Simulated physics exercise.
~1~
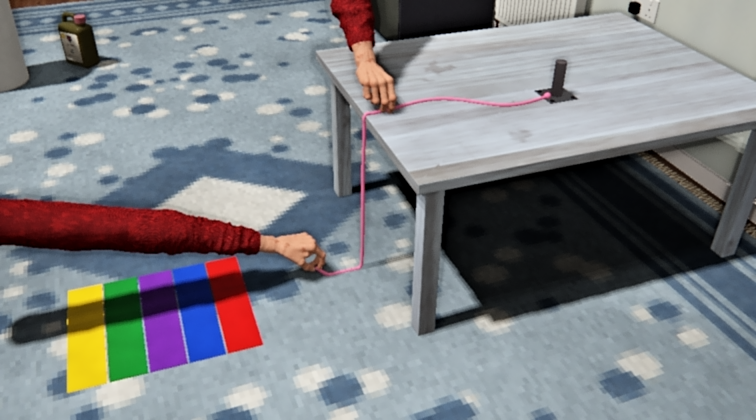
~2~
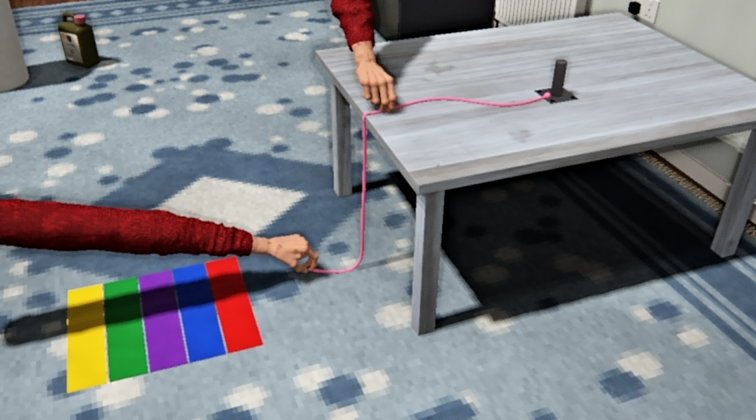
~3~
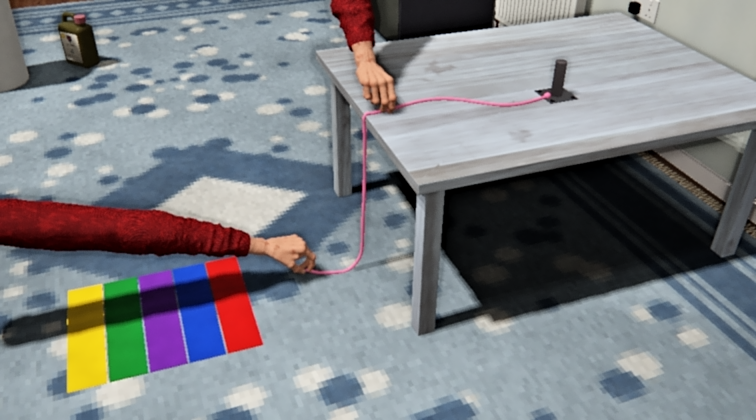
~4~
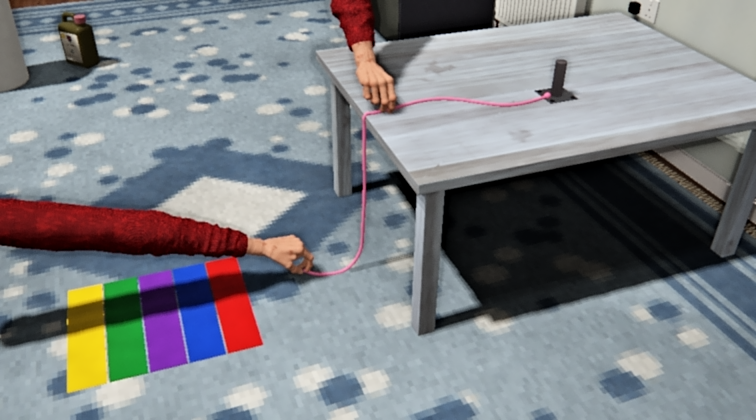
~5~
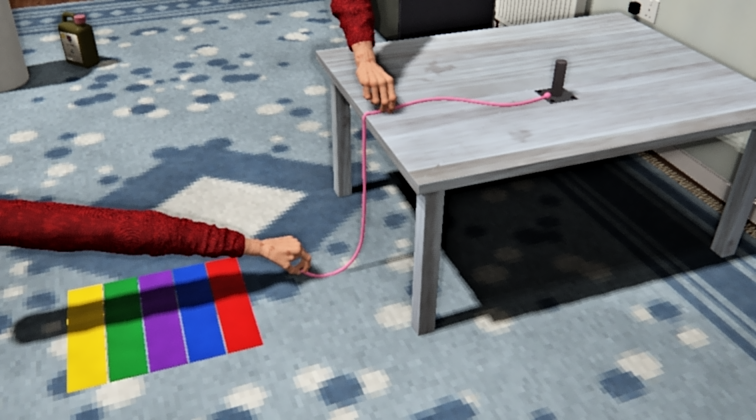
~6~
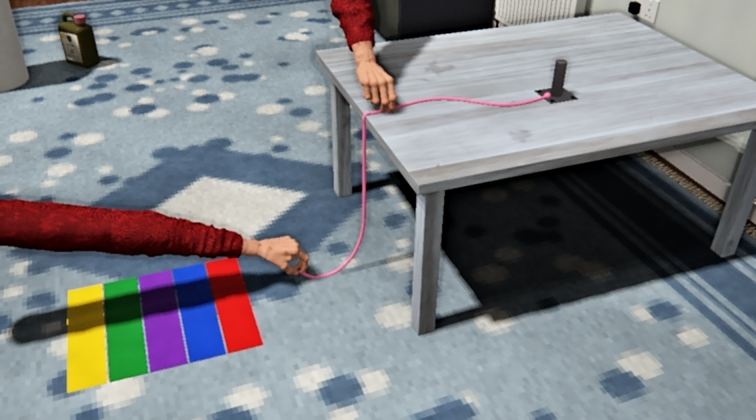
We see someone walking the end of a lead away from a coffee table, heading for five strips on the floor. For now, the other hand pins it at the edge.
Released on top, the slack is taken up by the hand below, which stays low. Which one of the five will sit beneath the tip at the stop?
The blue strip will.
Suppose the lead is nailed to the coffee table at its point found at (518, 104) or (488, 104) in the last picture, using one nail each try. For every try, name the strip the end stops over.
Result, first place: Blue; second place: Blue.
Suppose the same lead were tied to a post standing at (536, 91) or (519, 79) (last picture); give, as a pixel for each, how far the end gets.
About (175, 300) and (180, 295).
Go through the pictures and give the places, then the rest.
End (316, 268); red (241, 331); blue (204, 340); purple (166, 349); green (127, 358); yellow (87, 368), in the first frame.
End (309, 269); lead through (526, 103) (459, 100) (393, 109) (365, 152) (363, 210) (360, 261), in the second frame.
End (306, 270), in the third frame.
End (304, 270); lead through (526, 103) (459, 100) (393, 109) (365, 152) (364, 209) (355, 261), in the fourth frame.
End (302, 271), in the fifth frame.
End (299, 271); lead through (526, 103) (459, 100) (393, 109) (364, 152) (364, 209) (348, 261), in the sixth frame.
Soon after, end near (266, 279); short of the strips.
After that, end near (222, 288); over red.
At the stop, end near (196, 294); over blue. The blue one.
